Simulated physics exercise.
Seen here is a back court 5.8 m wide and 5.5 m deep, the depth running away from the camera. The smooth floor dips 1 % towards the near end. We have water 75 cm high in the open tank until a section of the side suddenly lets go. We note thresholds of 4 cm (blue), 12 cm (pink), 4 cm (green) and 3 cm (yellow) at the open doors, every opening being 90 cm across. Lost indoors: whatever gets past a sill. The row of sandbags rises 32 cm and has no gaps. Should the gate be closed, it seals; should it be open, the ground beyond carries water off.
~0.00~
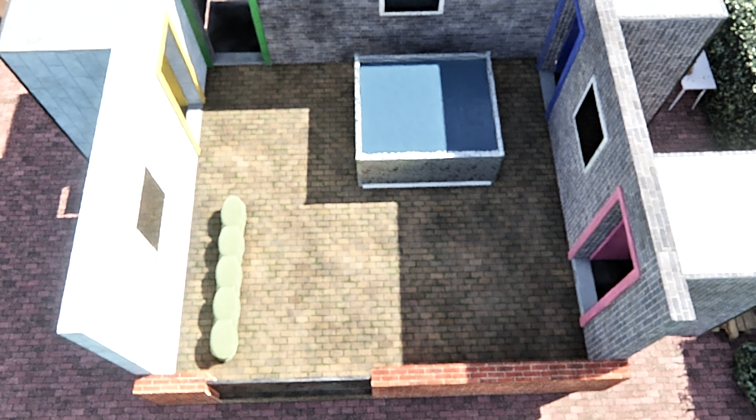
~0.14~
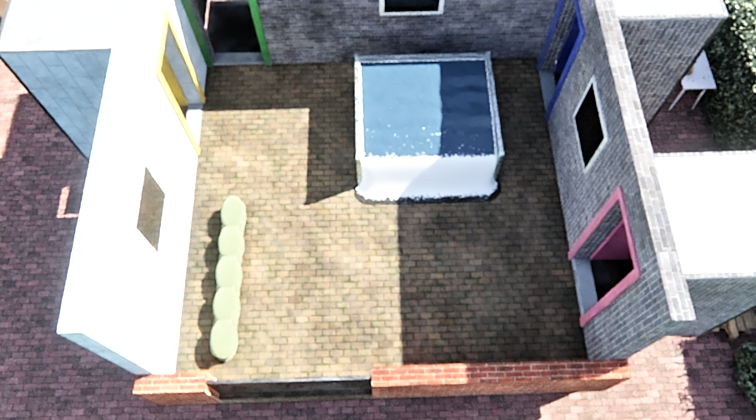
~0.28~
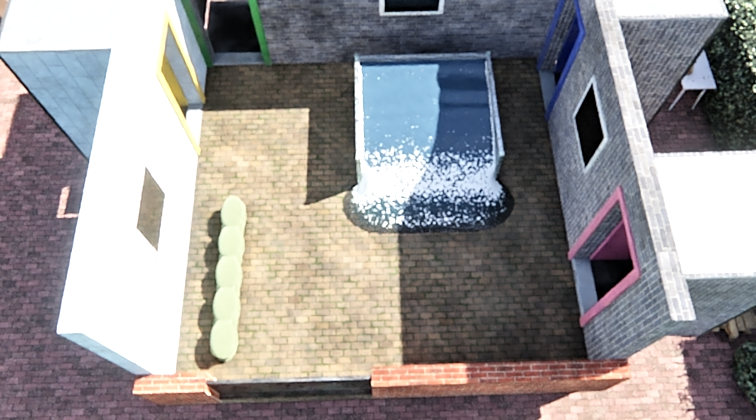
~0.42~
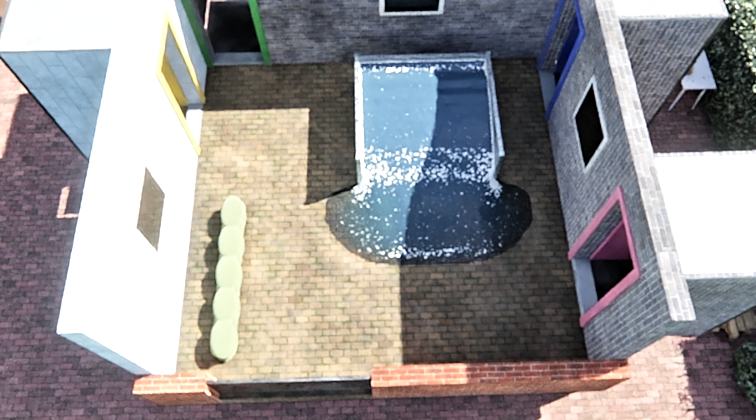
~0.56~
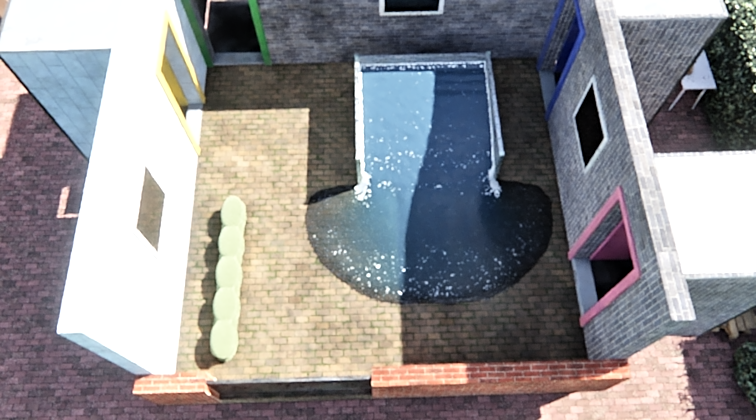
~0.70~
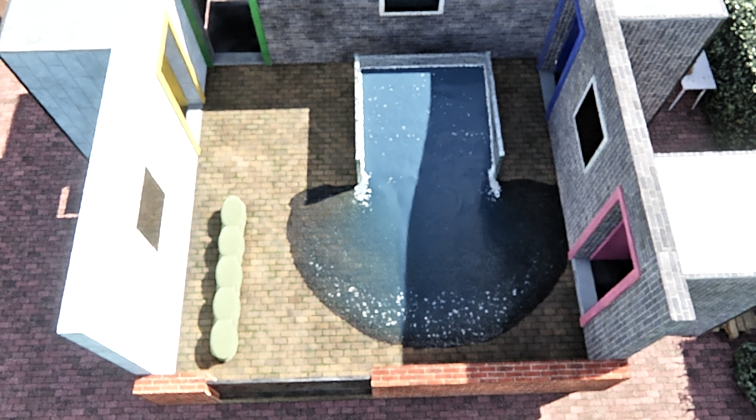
A walled courtyard paved in brown brick is seen from high above, half in shadow, with an open tank of still water against its back wall. Yellow, green, blue and pink doorways line the walls, a pale green row of rounded bags lies left, and low red brick runs along the near side. Water pours from the tank's near side, foaming white, then spreads across the floor in a widening dark fan.
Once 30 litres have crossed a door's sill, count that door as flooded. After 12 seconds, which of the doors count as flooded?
Blue door: Flooded; pink door: Flooded; green door: Flooded; yellow door: Flooded.
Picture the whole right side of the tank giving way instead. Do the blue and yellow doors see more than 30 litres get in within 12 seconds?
With respect to that limit, blue ends up outside it, yellow ends up outside it.
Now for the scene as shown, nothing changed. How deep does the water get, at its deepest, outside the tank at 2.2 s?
I'd put it at close to 48 cm.
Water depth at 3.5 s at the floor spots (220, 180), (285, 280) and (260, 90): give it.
Spot one 4 cm, spot two 10 cm, spot three 0 cm.
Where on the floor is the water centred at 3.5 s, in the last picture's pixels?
At roughly (407, 273).
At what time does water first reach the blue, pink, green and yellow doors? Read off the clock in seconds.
So, blue at 4.0 s, then pink at 0.8 s, green at 4.5 s, and yellow at 3.8 s.
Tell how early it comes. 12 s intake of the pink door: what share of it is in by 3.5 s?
75 percent or so by then.
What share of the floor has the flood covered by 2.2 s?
Around 50 per cent.
After 1.4 s water covers 45 % of the floor and is deepest (45 cm) near (433, 362); blue door not reached, pink door 14 cm at the sill, 0 L in, green door not reached, yellow door not reached.
After 2.2 s water covers 50 % of the floor and is deepest (48 cm) near (576, 370); blue door not reached, pink door 20 cm at the sill, 4 L in, green door not reached, yellow door not reached.
After 3.5 s water covers 60 % of the floor and is deepest (30 cm) near (175, 383); blue door not reached, pink door 20 cm at the sill, 66 L in, green door not reached, yellow door not reached.
After 7.0 s water covers 95 % of the floor and is deepest (18 cm) near (404, 79); blue door 11 cm at the sill, 36 L in, pink door 8 cm at the sill, 86 L in, green door 14 cm at the sill, 110 L in, yellow door 4 cm at the sill, 3 L in.
After 12.0 s water covers 95 % of the floor and is deepest (12 cm) near (184, 295); blue door 8 cm at the sill, 117 L in, pink door 10 cm at the sill, 87 L in, green door 7 cm at the sill, 220 L in, yellow door 8 cm at the sill, 92 L in.
